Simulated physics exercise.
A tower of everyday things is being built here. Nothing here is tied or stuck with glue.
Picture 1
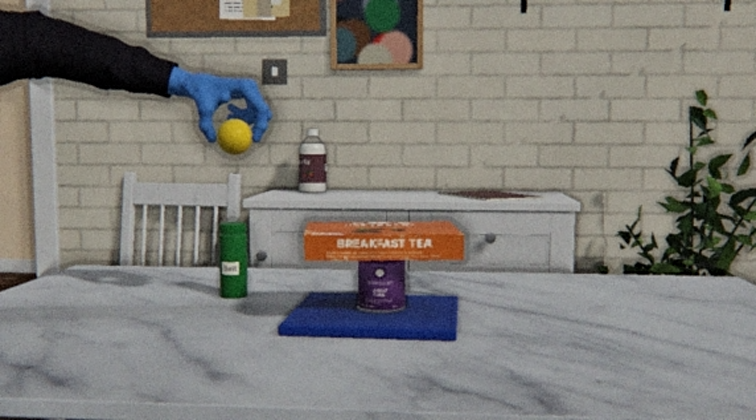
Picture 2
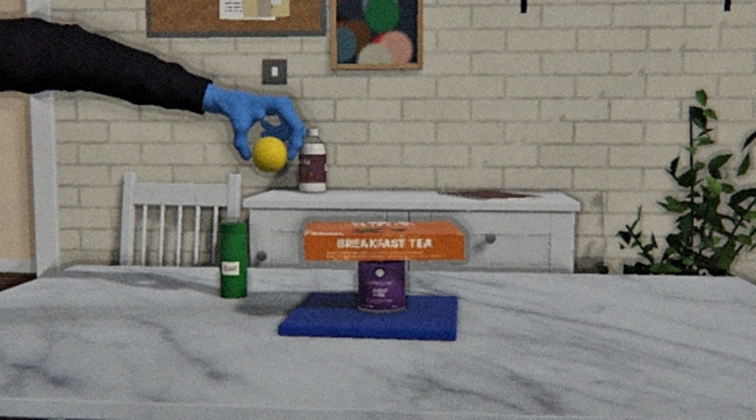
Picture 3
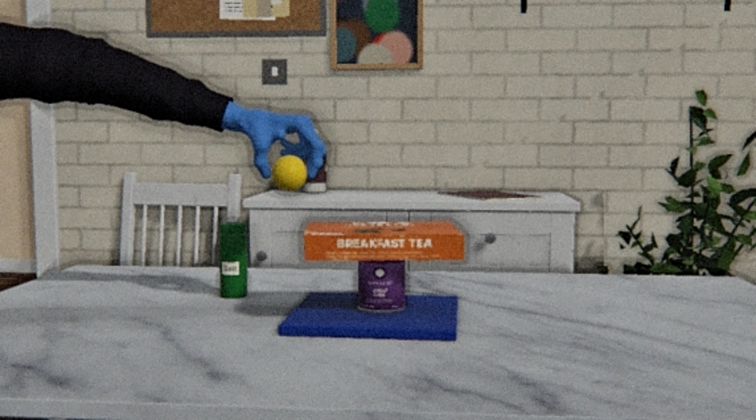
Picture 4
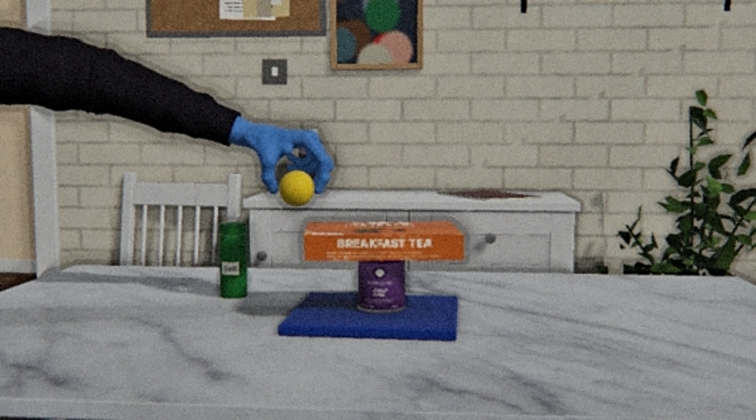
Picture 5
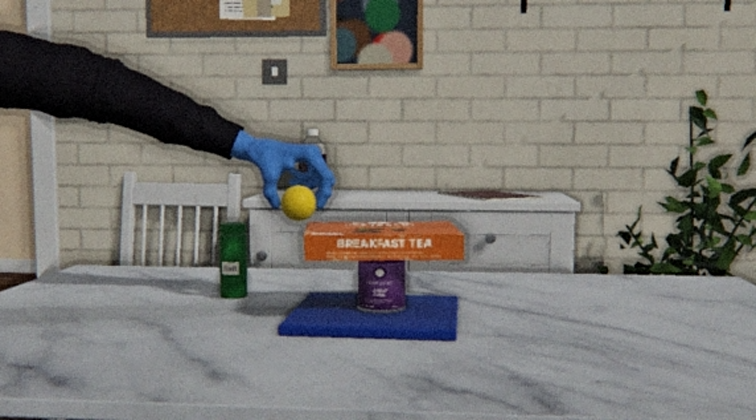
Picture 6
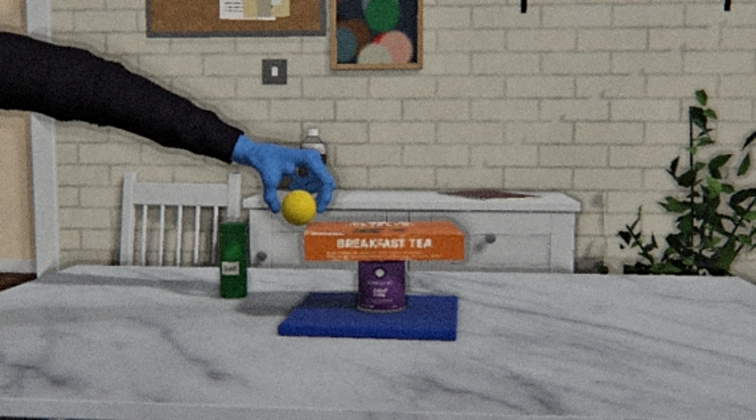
The footage shows a blue-gloved hand carrying a round yellow object down and rightward, then setting it at the left end of an orange tea box atop a purple can, still gripping it, while the green container stays still.
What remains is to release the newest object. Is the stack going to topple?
Yes, the pile will not stay secure.
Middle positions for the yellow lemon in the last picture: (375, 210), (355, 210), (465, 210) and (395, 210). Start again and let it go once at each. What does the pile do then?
Well, the first time it stays intact, the second time it stays intact, the third time it tips over, and the fourth time it stays intact.
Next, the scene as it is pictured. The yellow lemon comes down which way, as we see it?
Its movement is toward the left.
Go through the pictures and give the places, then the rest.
In the first picture, coming down; yellow lemon (235, 137); green shaker (233, 260).
In the second picture, coming down; yellow lemon (269, 155); blue tray (375, 314).
In the third picture, coming down; yellow lemon (289, 173); green shaker (233, 260).
In the fourth picture, coming down; yellow lemon (297, 189); blue tray (375, 314).
In the fifth picture, coming down; yellow lemon (299, 203); green shaker (233, 260).
In the sixth picture, set down, still held; yellow lemon (299, 208); blue tray (375, 314).
Then, 0.30 s past the last view, yellow lemon now fallen.
Then, 0.40 s past the last view, things are still on the move.
Then, 1.80 s past the last view, nothing new.
Finally, fallen, yellow lemon; the other 4 still in place. Final places as the last picture's camera would see them, yellow lemon near (266, 299). The pile comes apart.
